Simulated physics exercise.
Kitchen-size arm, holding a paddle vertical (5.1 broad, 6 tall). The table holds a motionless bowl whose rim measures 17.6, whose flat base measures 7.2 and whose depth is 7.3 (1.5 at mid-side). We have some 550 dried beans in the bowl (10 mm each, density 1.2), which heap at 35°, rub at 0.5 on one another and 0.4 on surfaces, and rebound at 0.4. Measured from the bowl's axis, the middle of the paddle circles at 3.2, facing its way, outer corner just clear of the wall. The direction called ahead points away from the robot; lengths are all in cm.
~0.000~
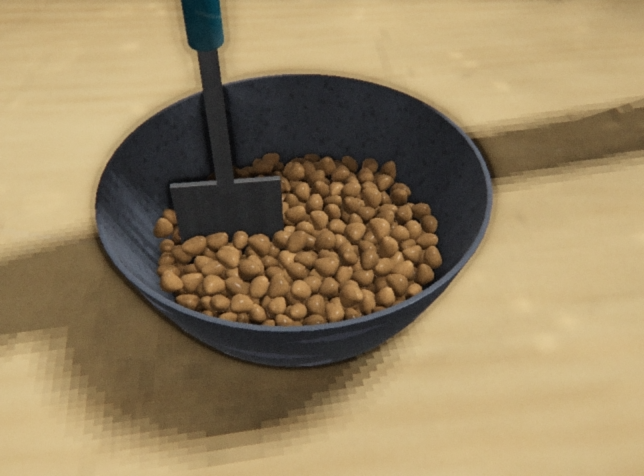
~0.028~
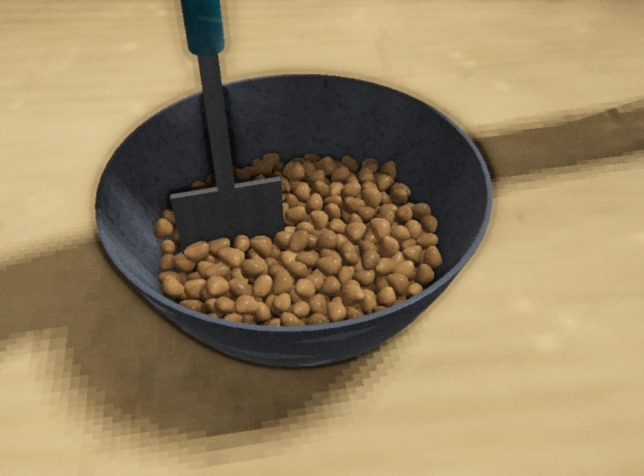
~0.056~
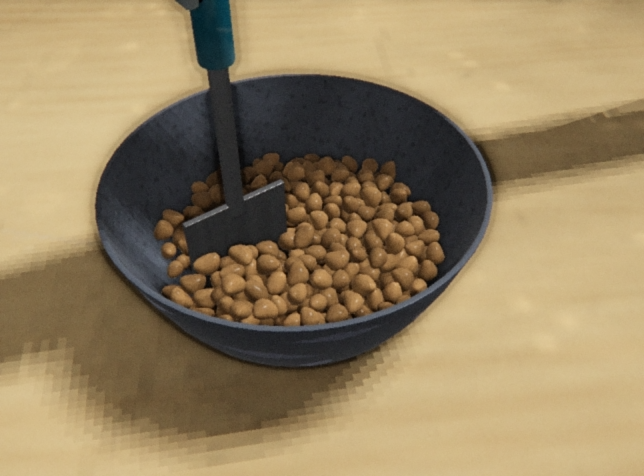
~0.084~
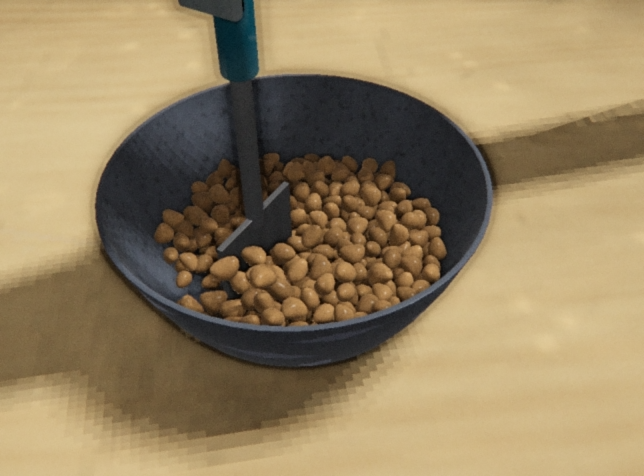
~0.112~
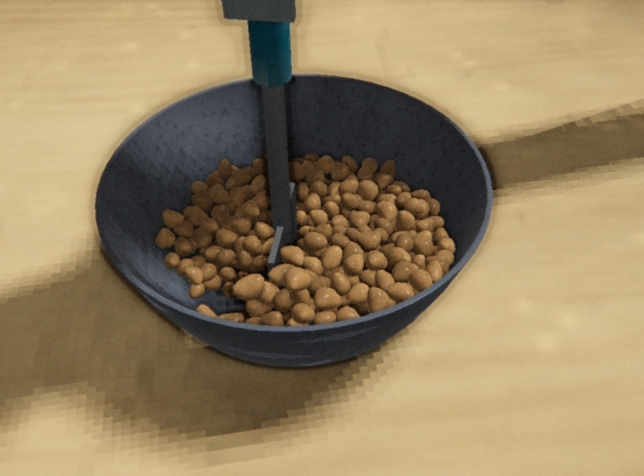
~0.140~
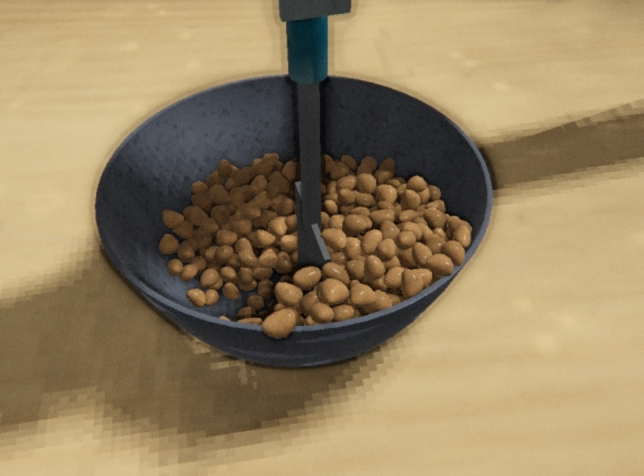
A robot arm, only its grey tip showing at the top edge, holds a flat dark paddle by a teal handle, seen from above at an angle over a pale wooden table with brownish shadows. A dark blue bowl holds a heap of tan-brown beans. The paddle sweeps from left to right, turning edge-on and pushing beans rightward, while the bowl and camera stay still.
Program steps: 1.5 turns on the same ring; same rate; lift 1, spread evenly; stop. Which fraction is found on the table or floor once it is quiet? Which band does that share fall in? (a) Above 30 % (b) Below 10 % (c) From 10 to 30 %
(c) From 10 to 30 %.
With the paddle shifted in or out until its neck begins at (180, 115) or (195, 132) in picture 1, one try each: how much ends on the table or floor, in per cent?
I'd guess some 15 and 25 percent.
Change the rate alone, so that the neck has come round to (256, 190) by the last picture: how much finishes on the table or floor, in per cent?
Around 5 in a hundred.
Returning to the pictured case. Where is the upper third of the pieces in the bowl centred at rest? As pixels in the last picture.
Looks like roughly (361, 213) to me.
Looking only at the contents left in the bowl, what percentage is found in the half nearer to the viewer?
Close to 45 in a hundred.
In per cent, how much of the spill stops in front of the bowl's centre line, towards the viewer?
It comes out near 50 percent.
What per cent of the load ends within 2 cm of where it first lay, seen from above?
Estimate: 5 per cent.
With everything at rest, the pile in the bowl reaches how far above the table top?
The peak stands near 7.0 centimetres up.
After 0.34 s, 269° round, highest piece 10 above the table; 501 in the bowl, 18 on the table or floor, 30 in flight or on the tool.
After 0.55 s, 79° round, highest piece 9 above the table; 457 in the bowl, 70 on the table or floor, 22 in flight or on the tool.
After 0.85 s, 180° round, highest piece 8 above the table; 437 in the bowl, 111 on the table or floor, 1 in flight or on the tool.
After 1.55 s, 180° round, highest piece 8 above the table; 437 in the bowl, 112 on the table or floor.
At rest, 437 in the bowl, 112 on the table or floor. That is 20 % on the table or floor.
